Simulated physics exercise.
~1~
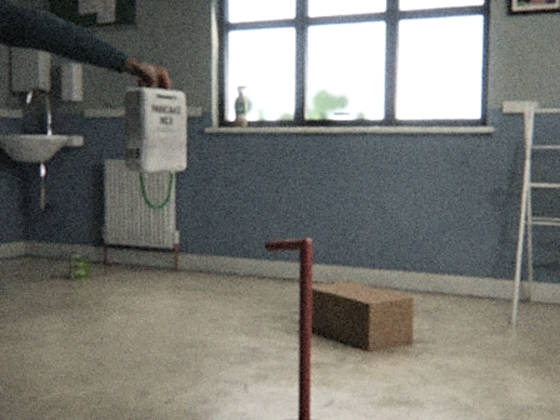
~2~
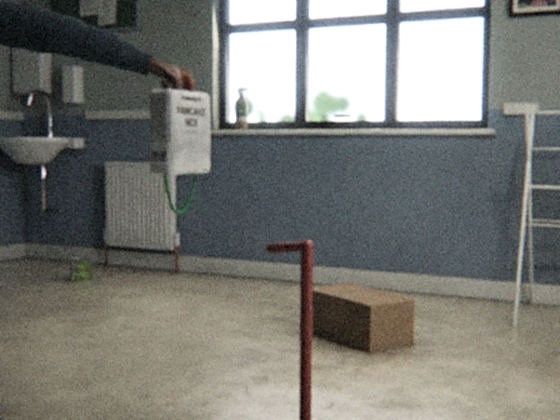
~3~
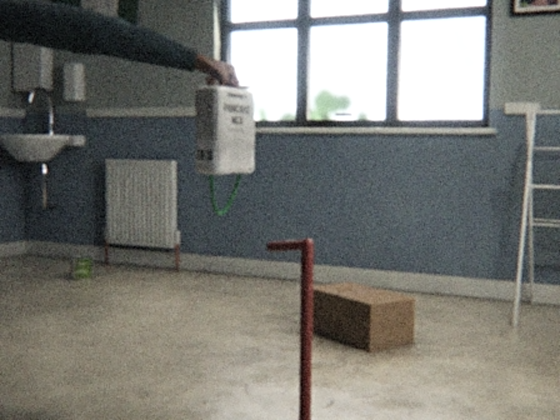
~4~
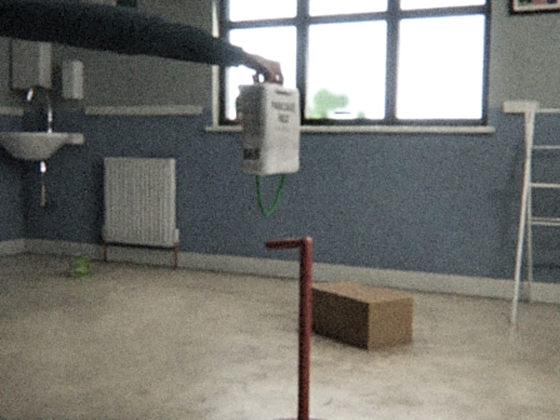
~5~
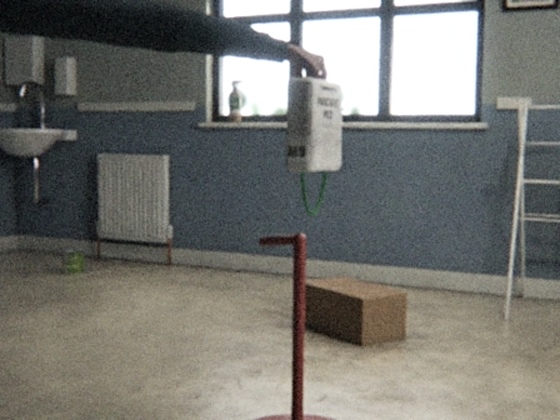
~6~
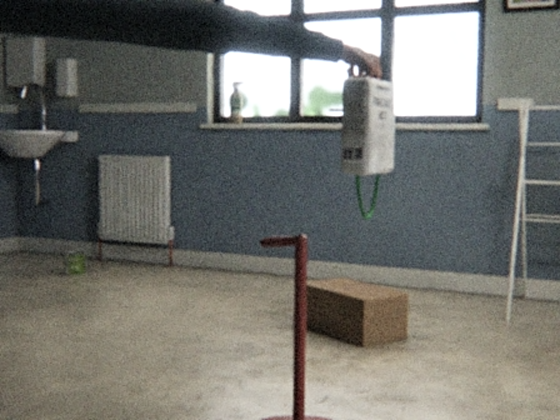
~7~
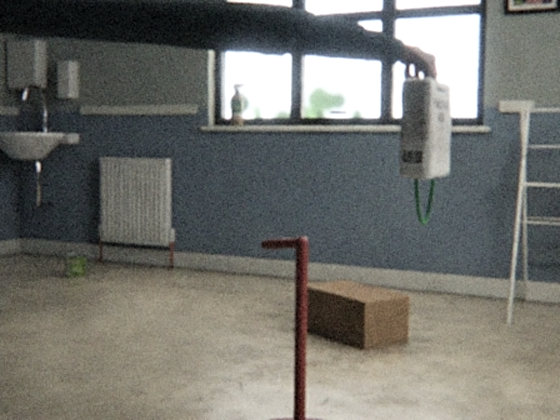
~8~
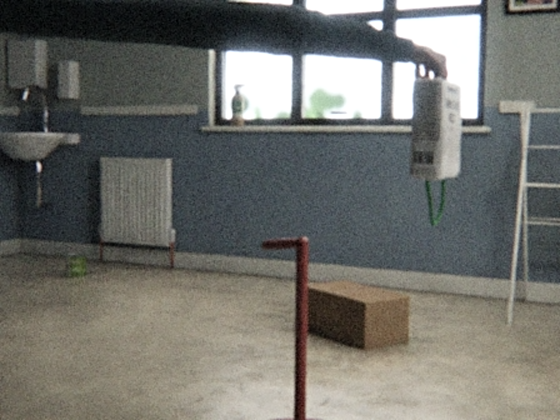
In this clip, an arm carries an upright white bag with a green loop hanging beneath it from left to right across a room, passing above a red post with a sideways hook without catching, and the bag ends up held clear to the right of the post.
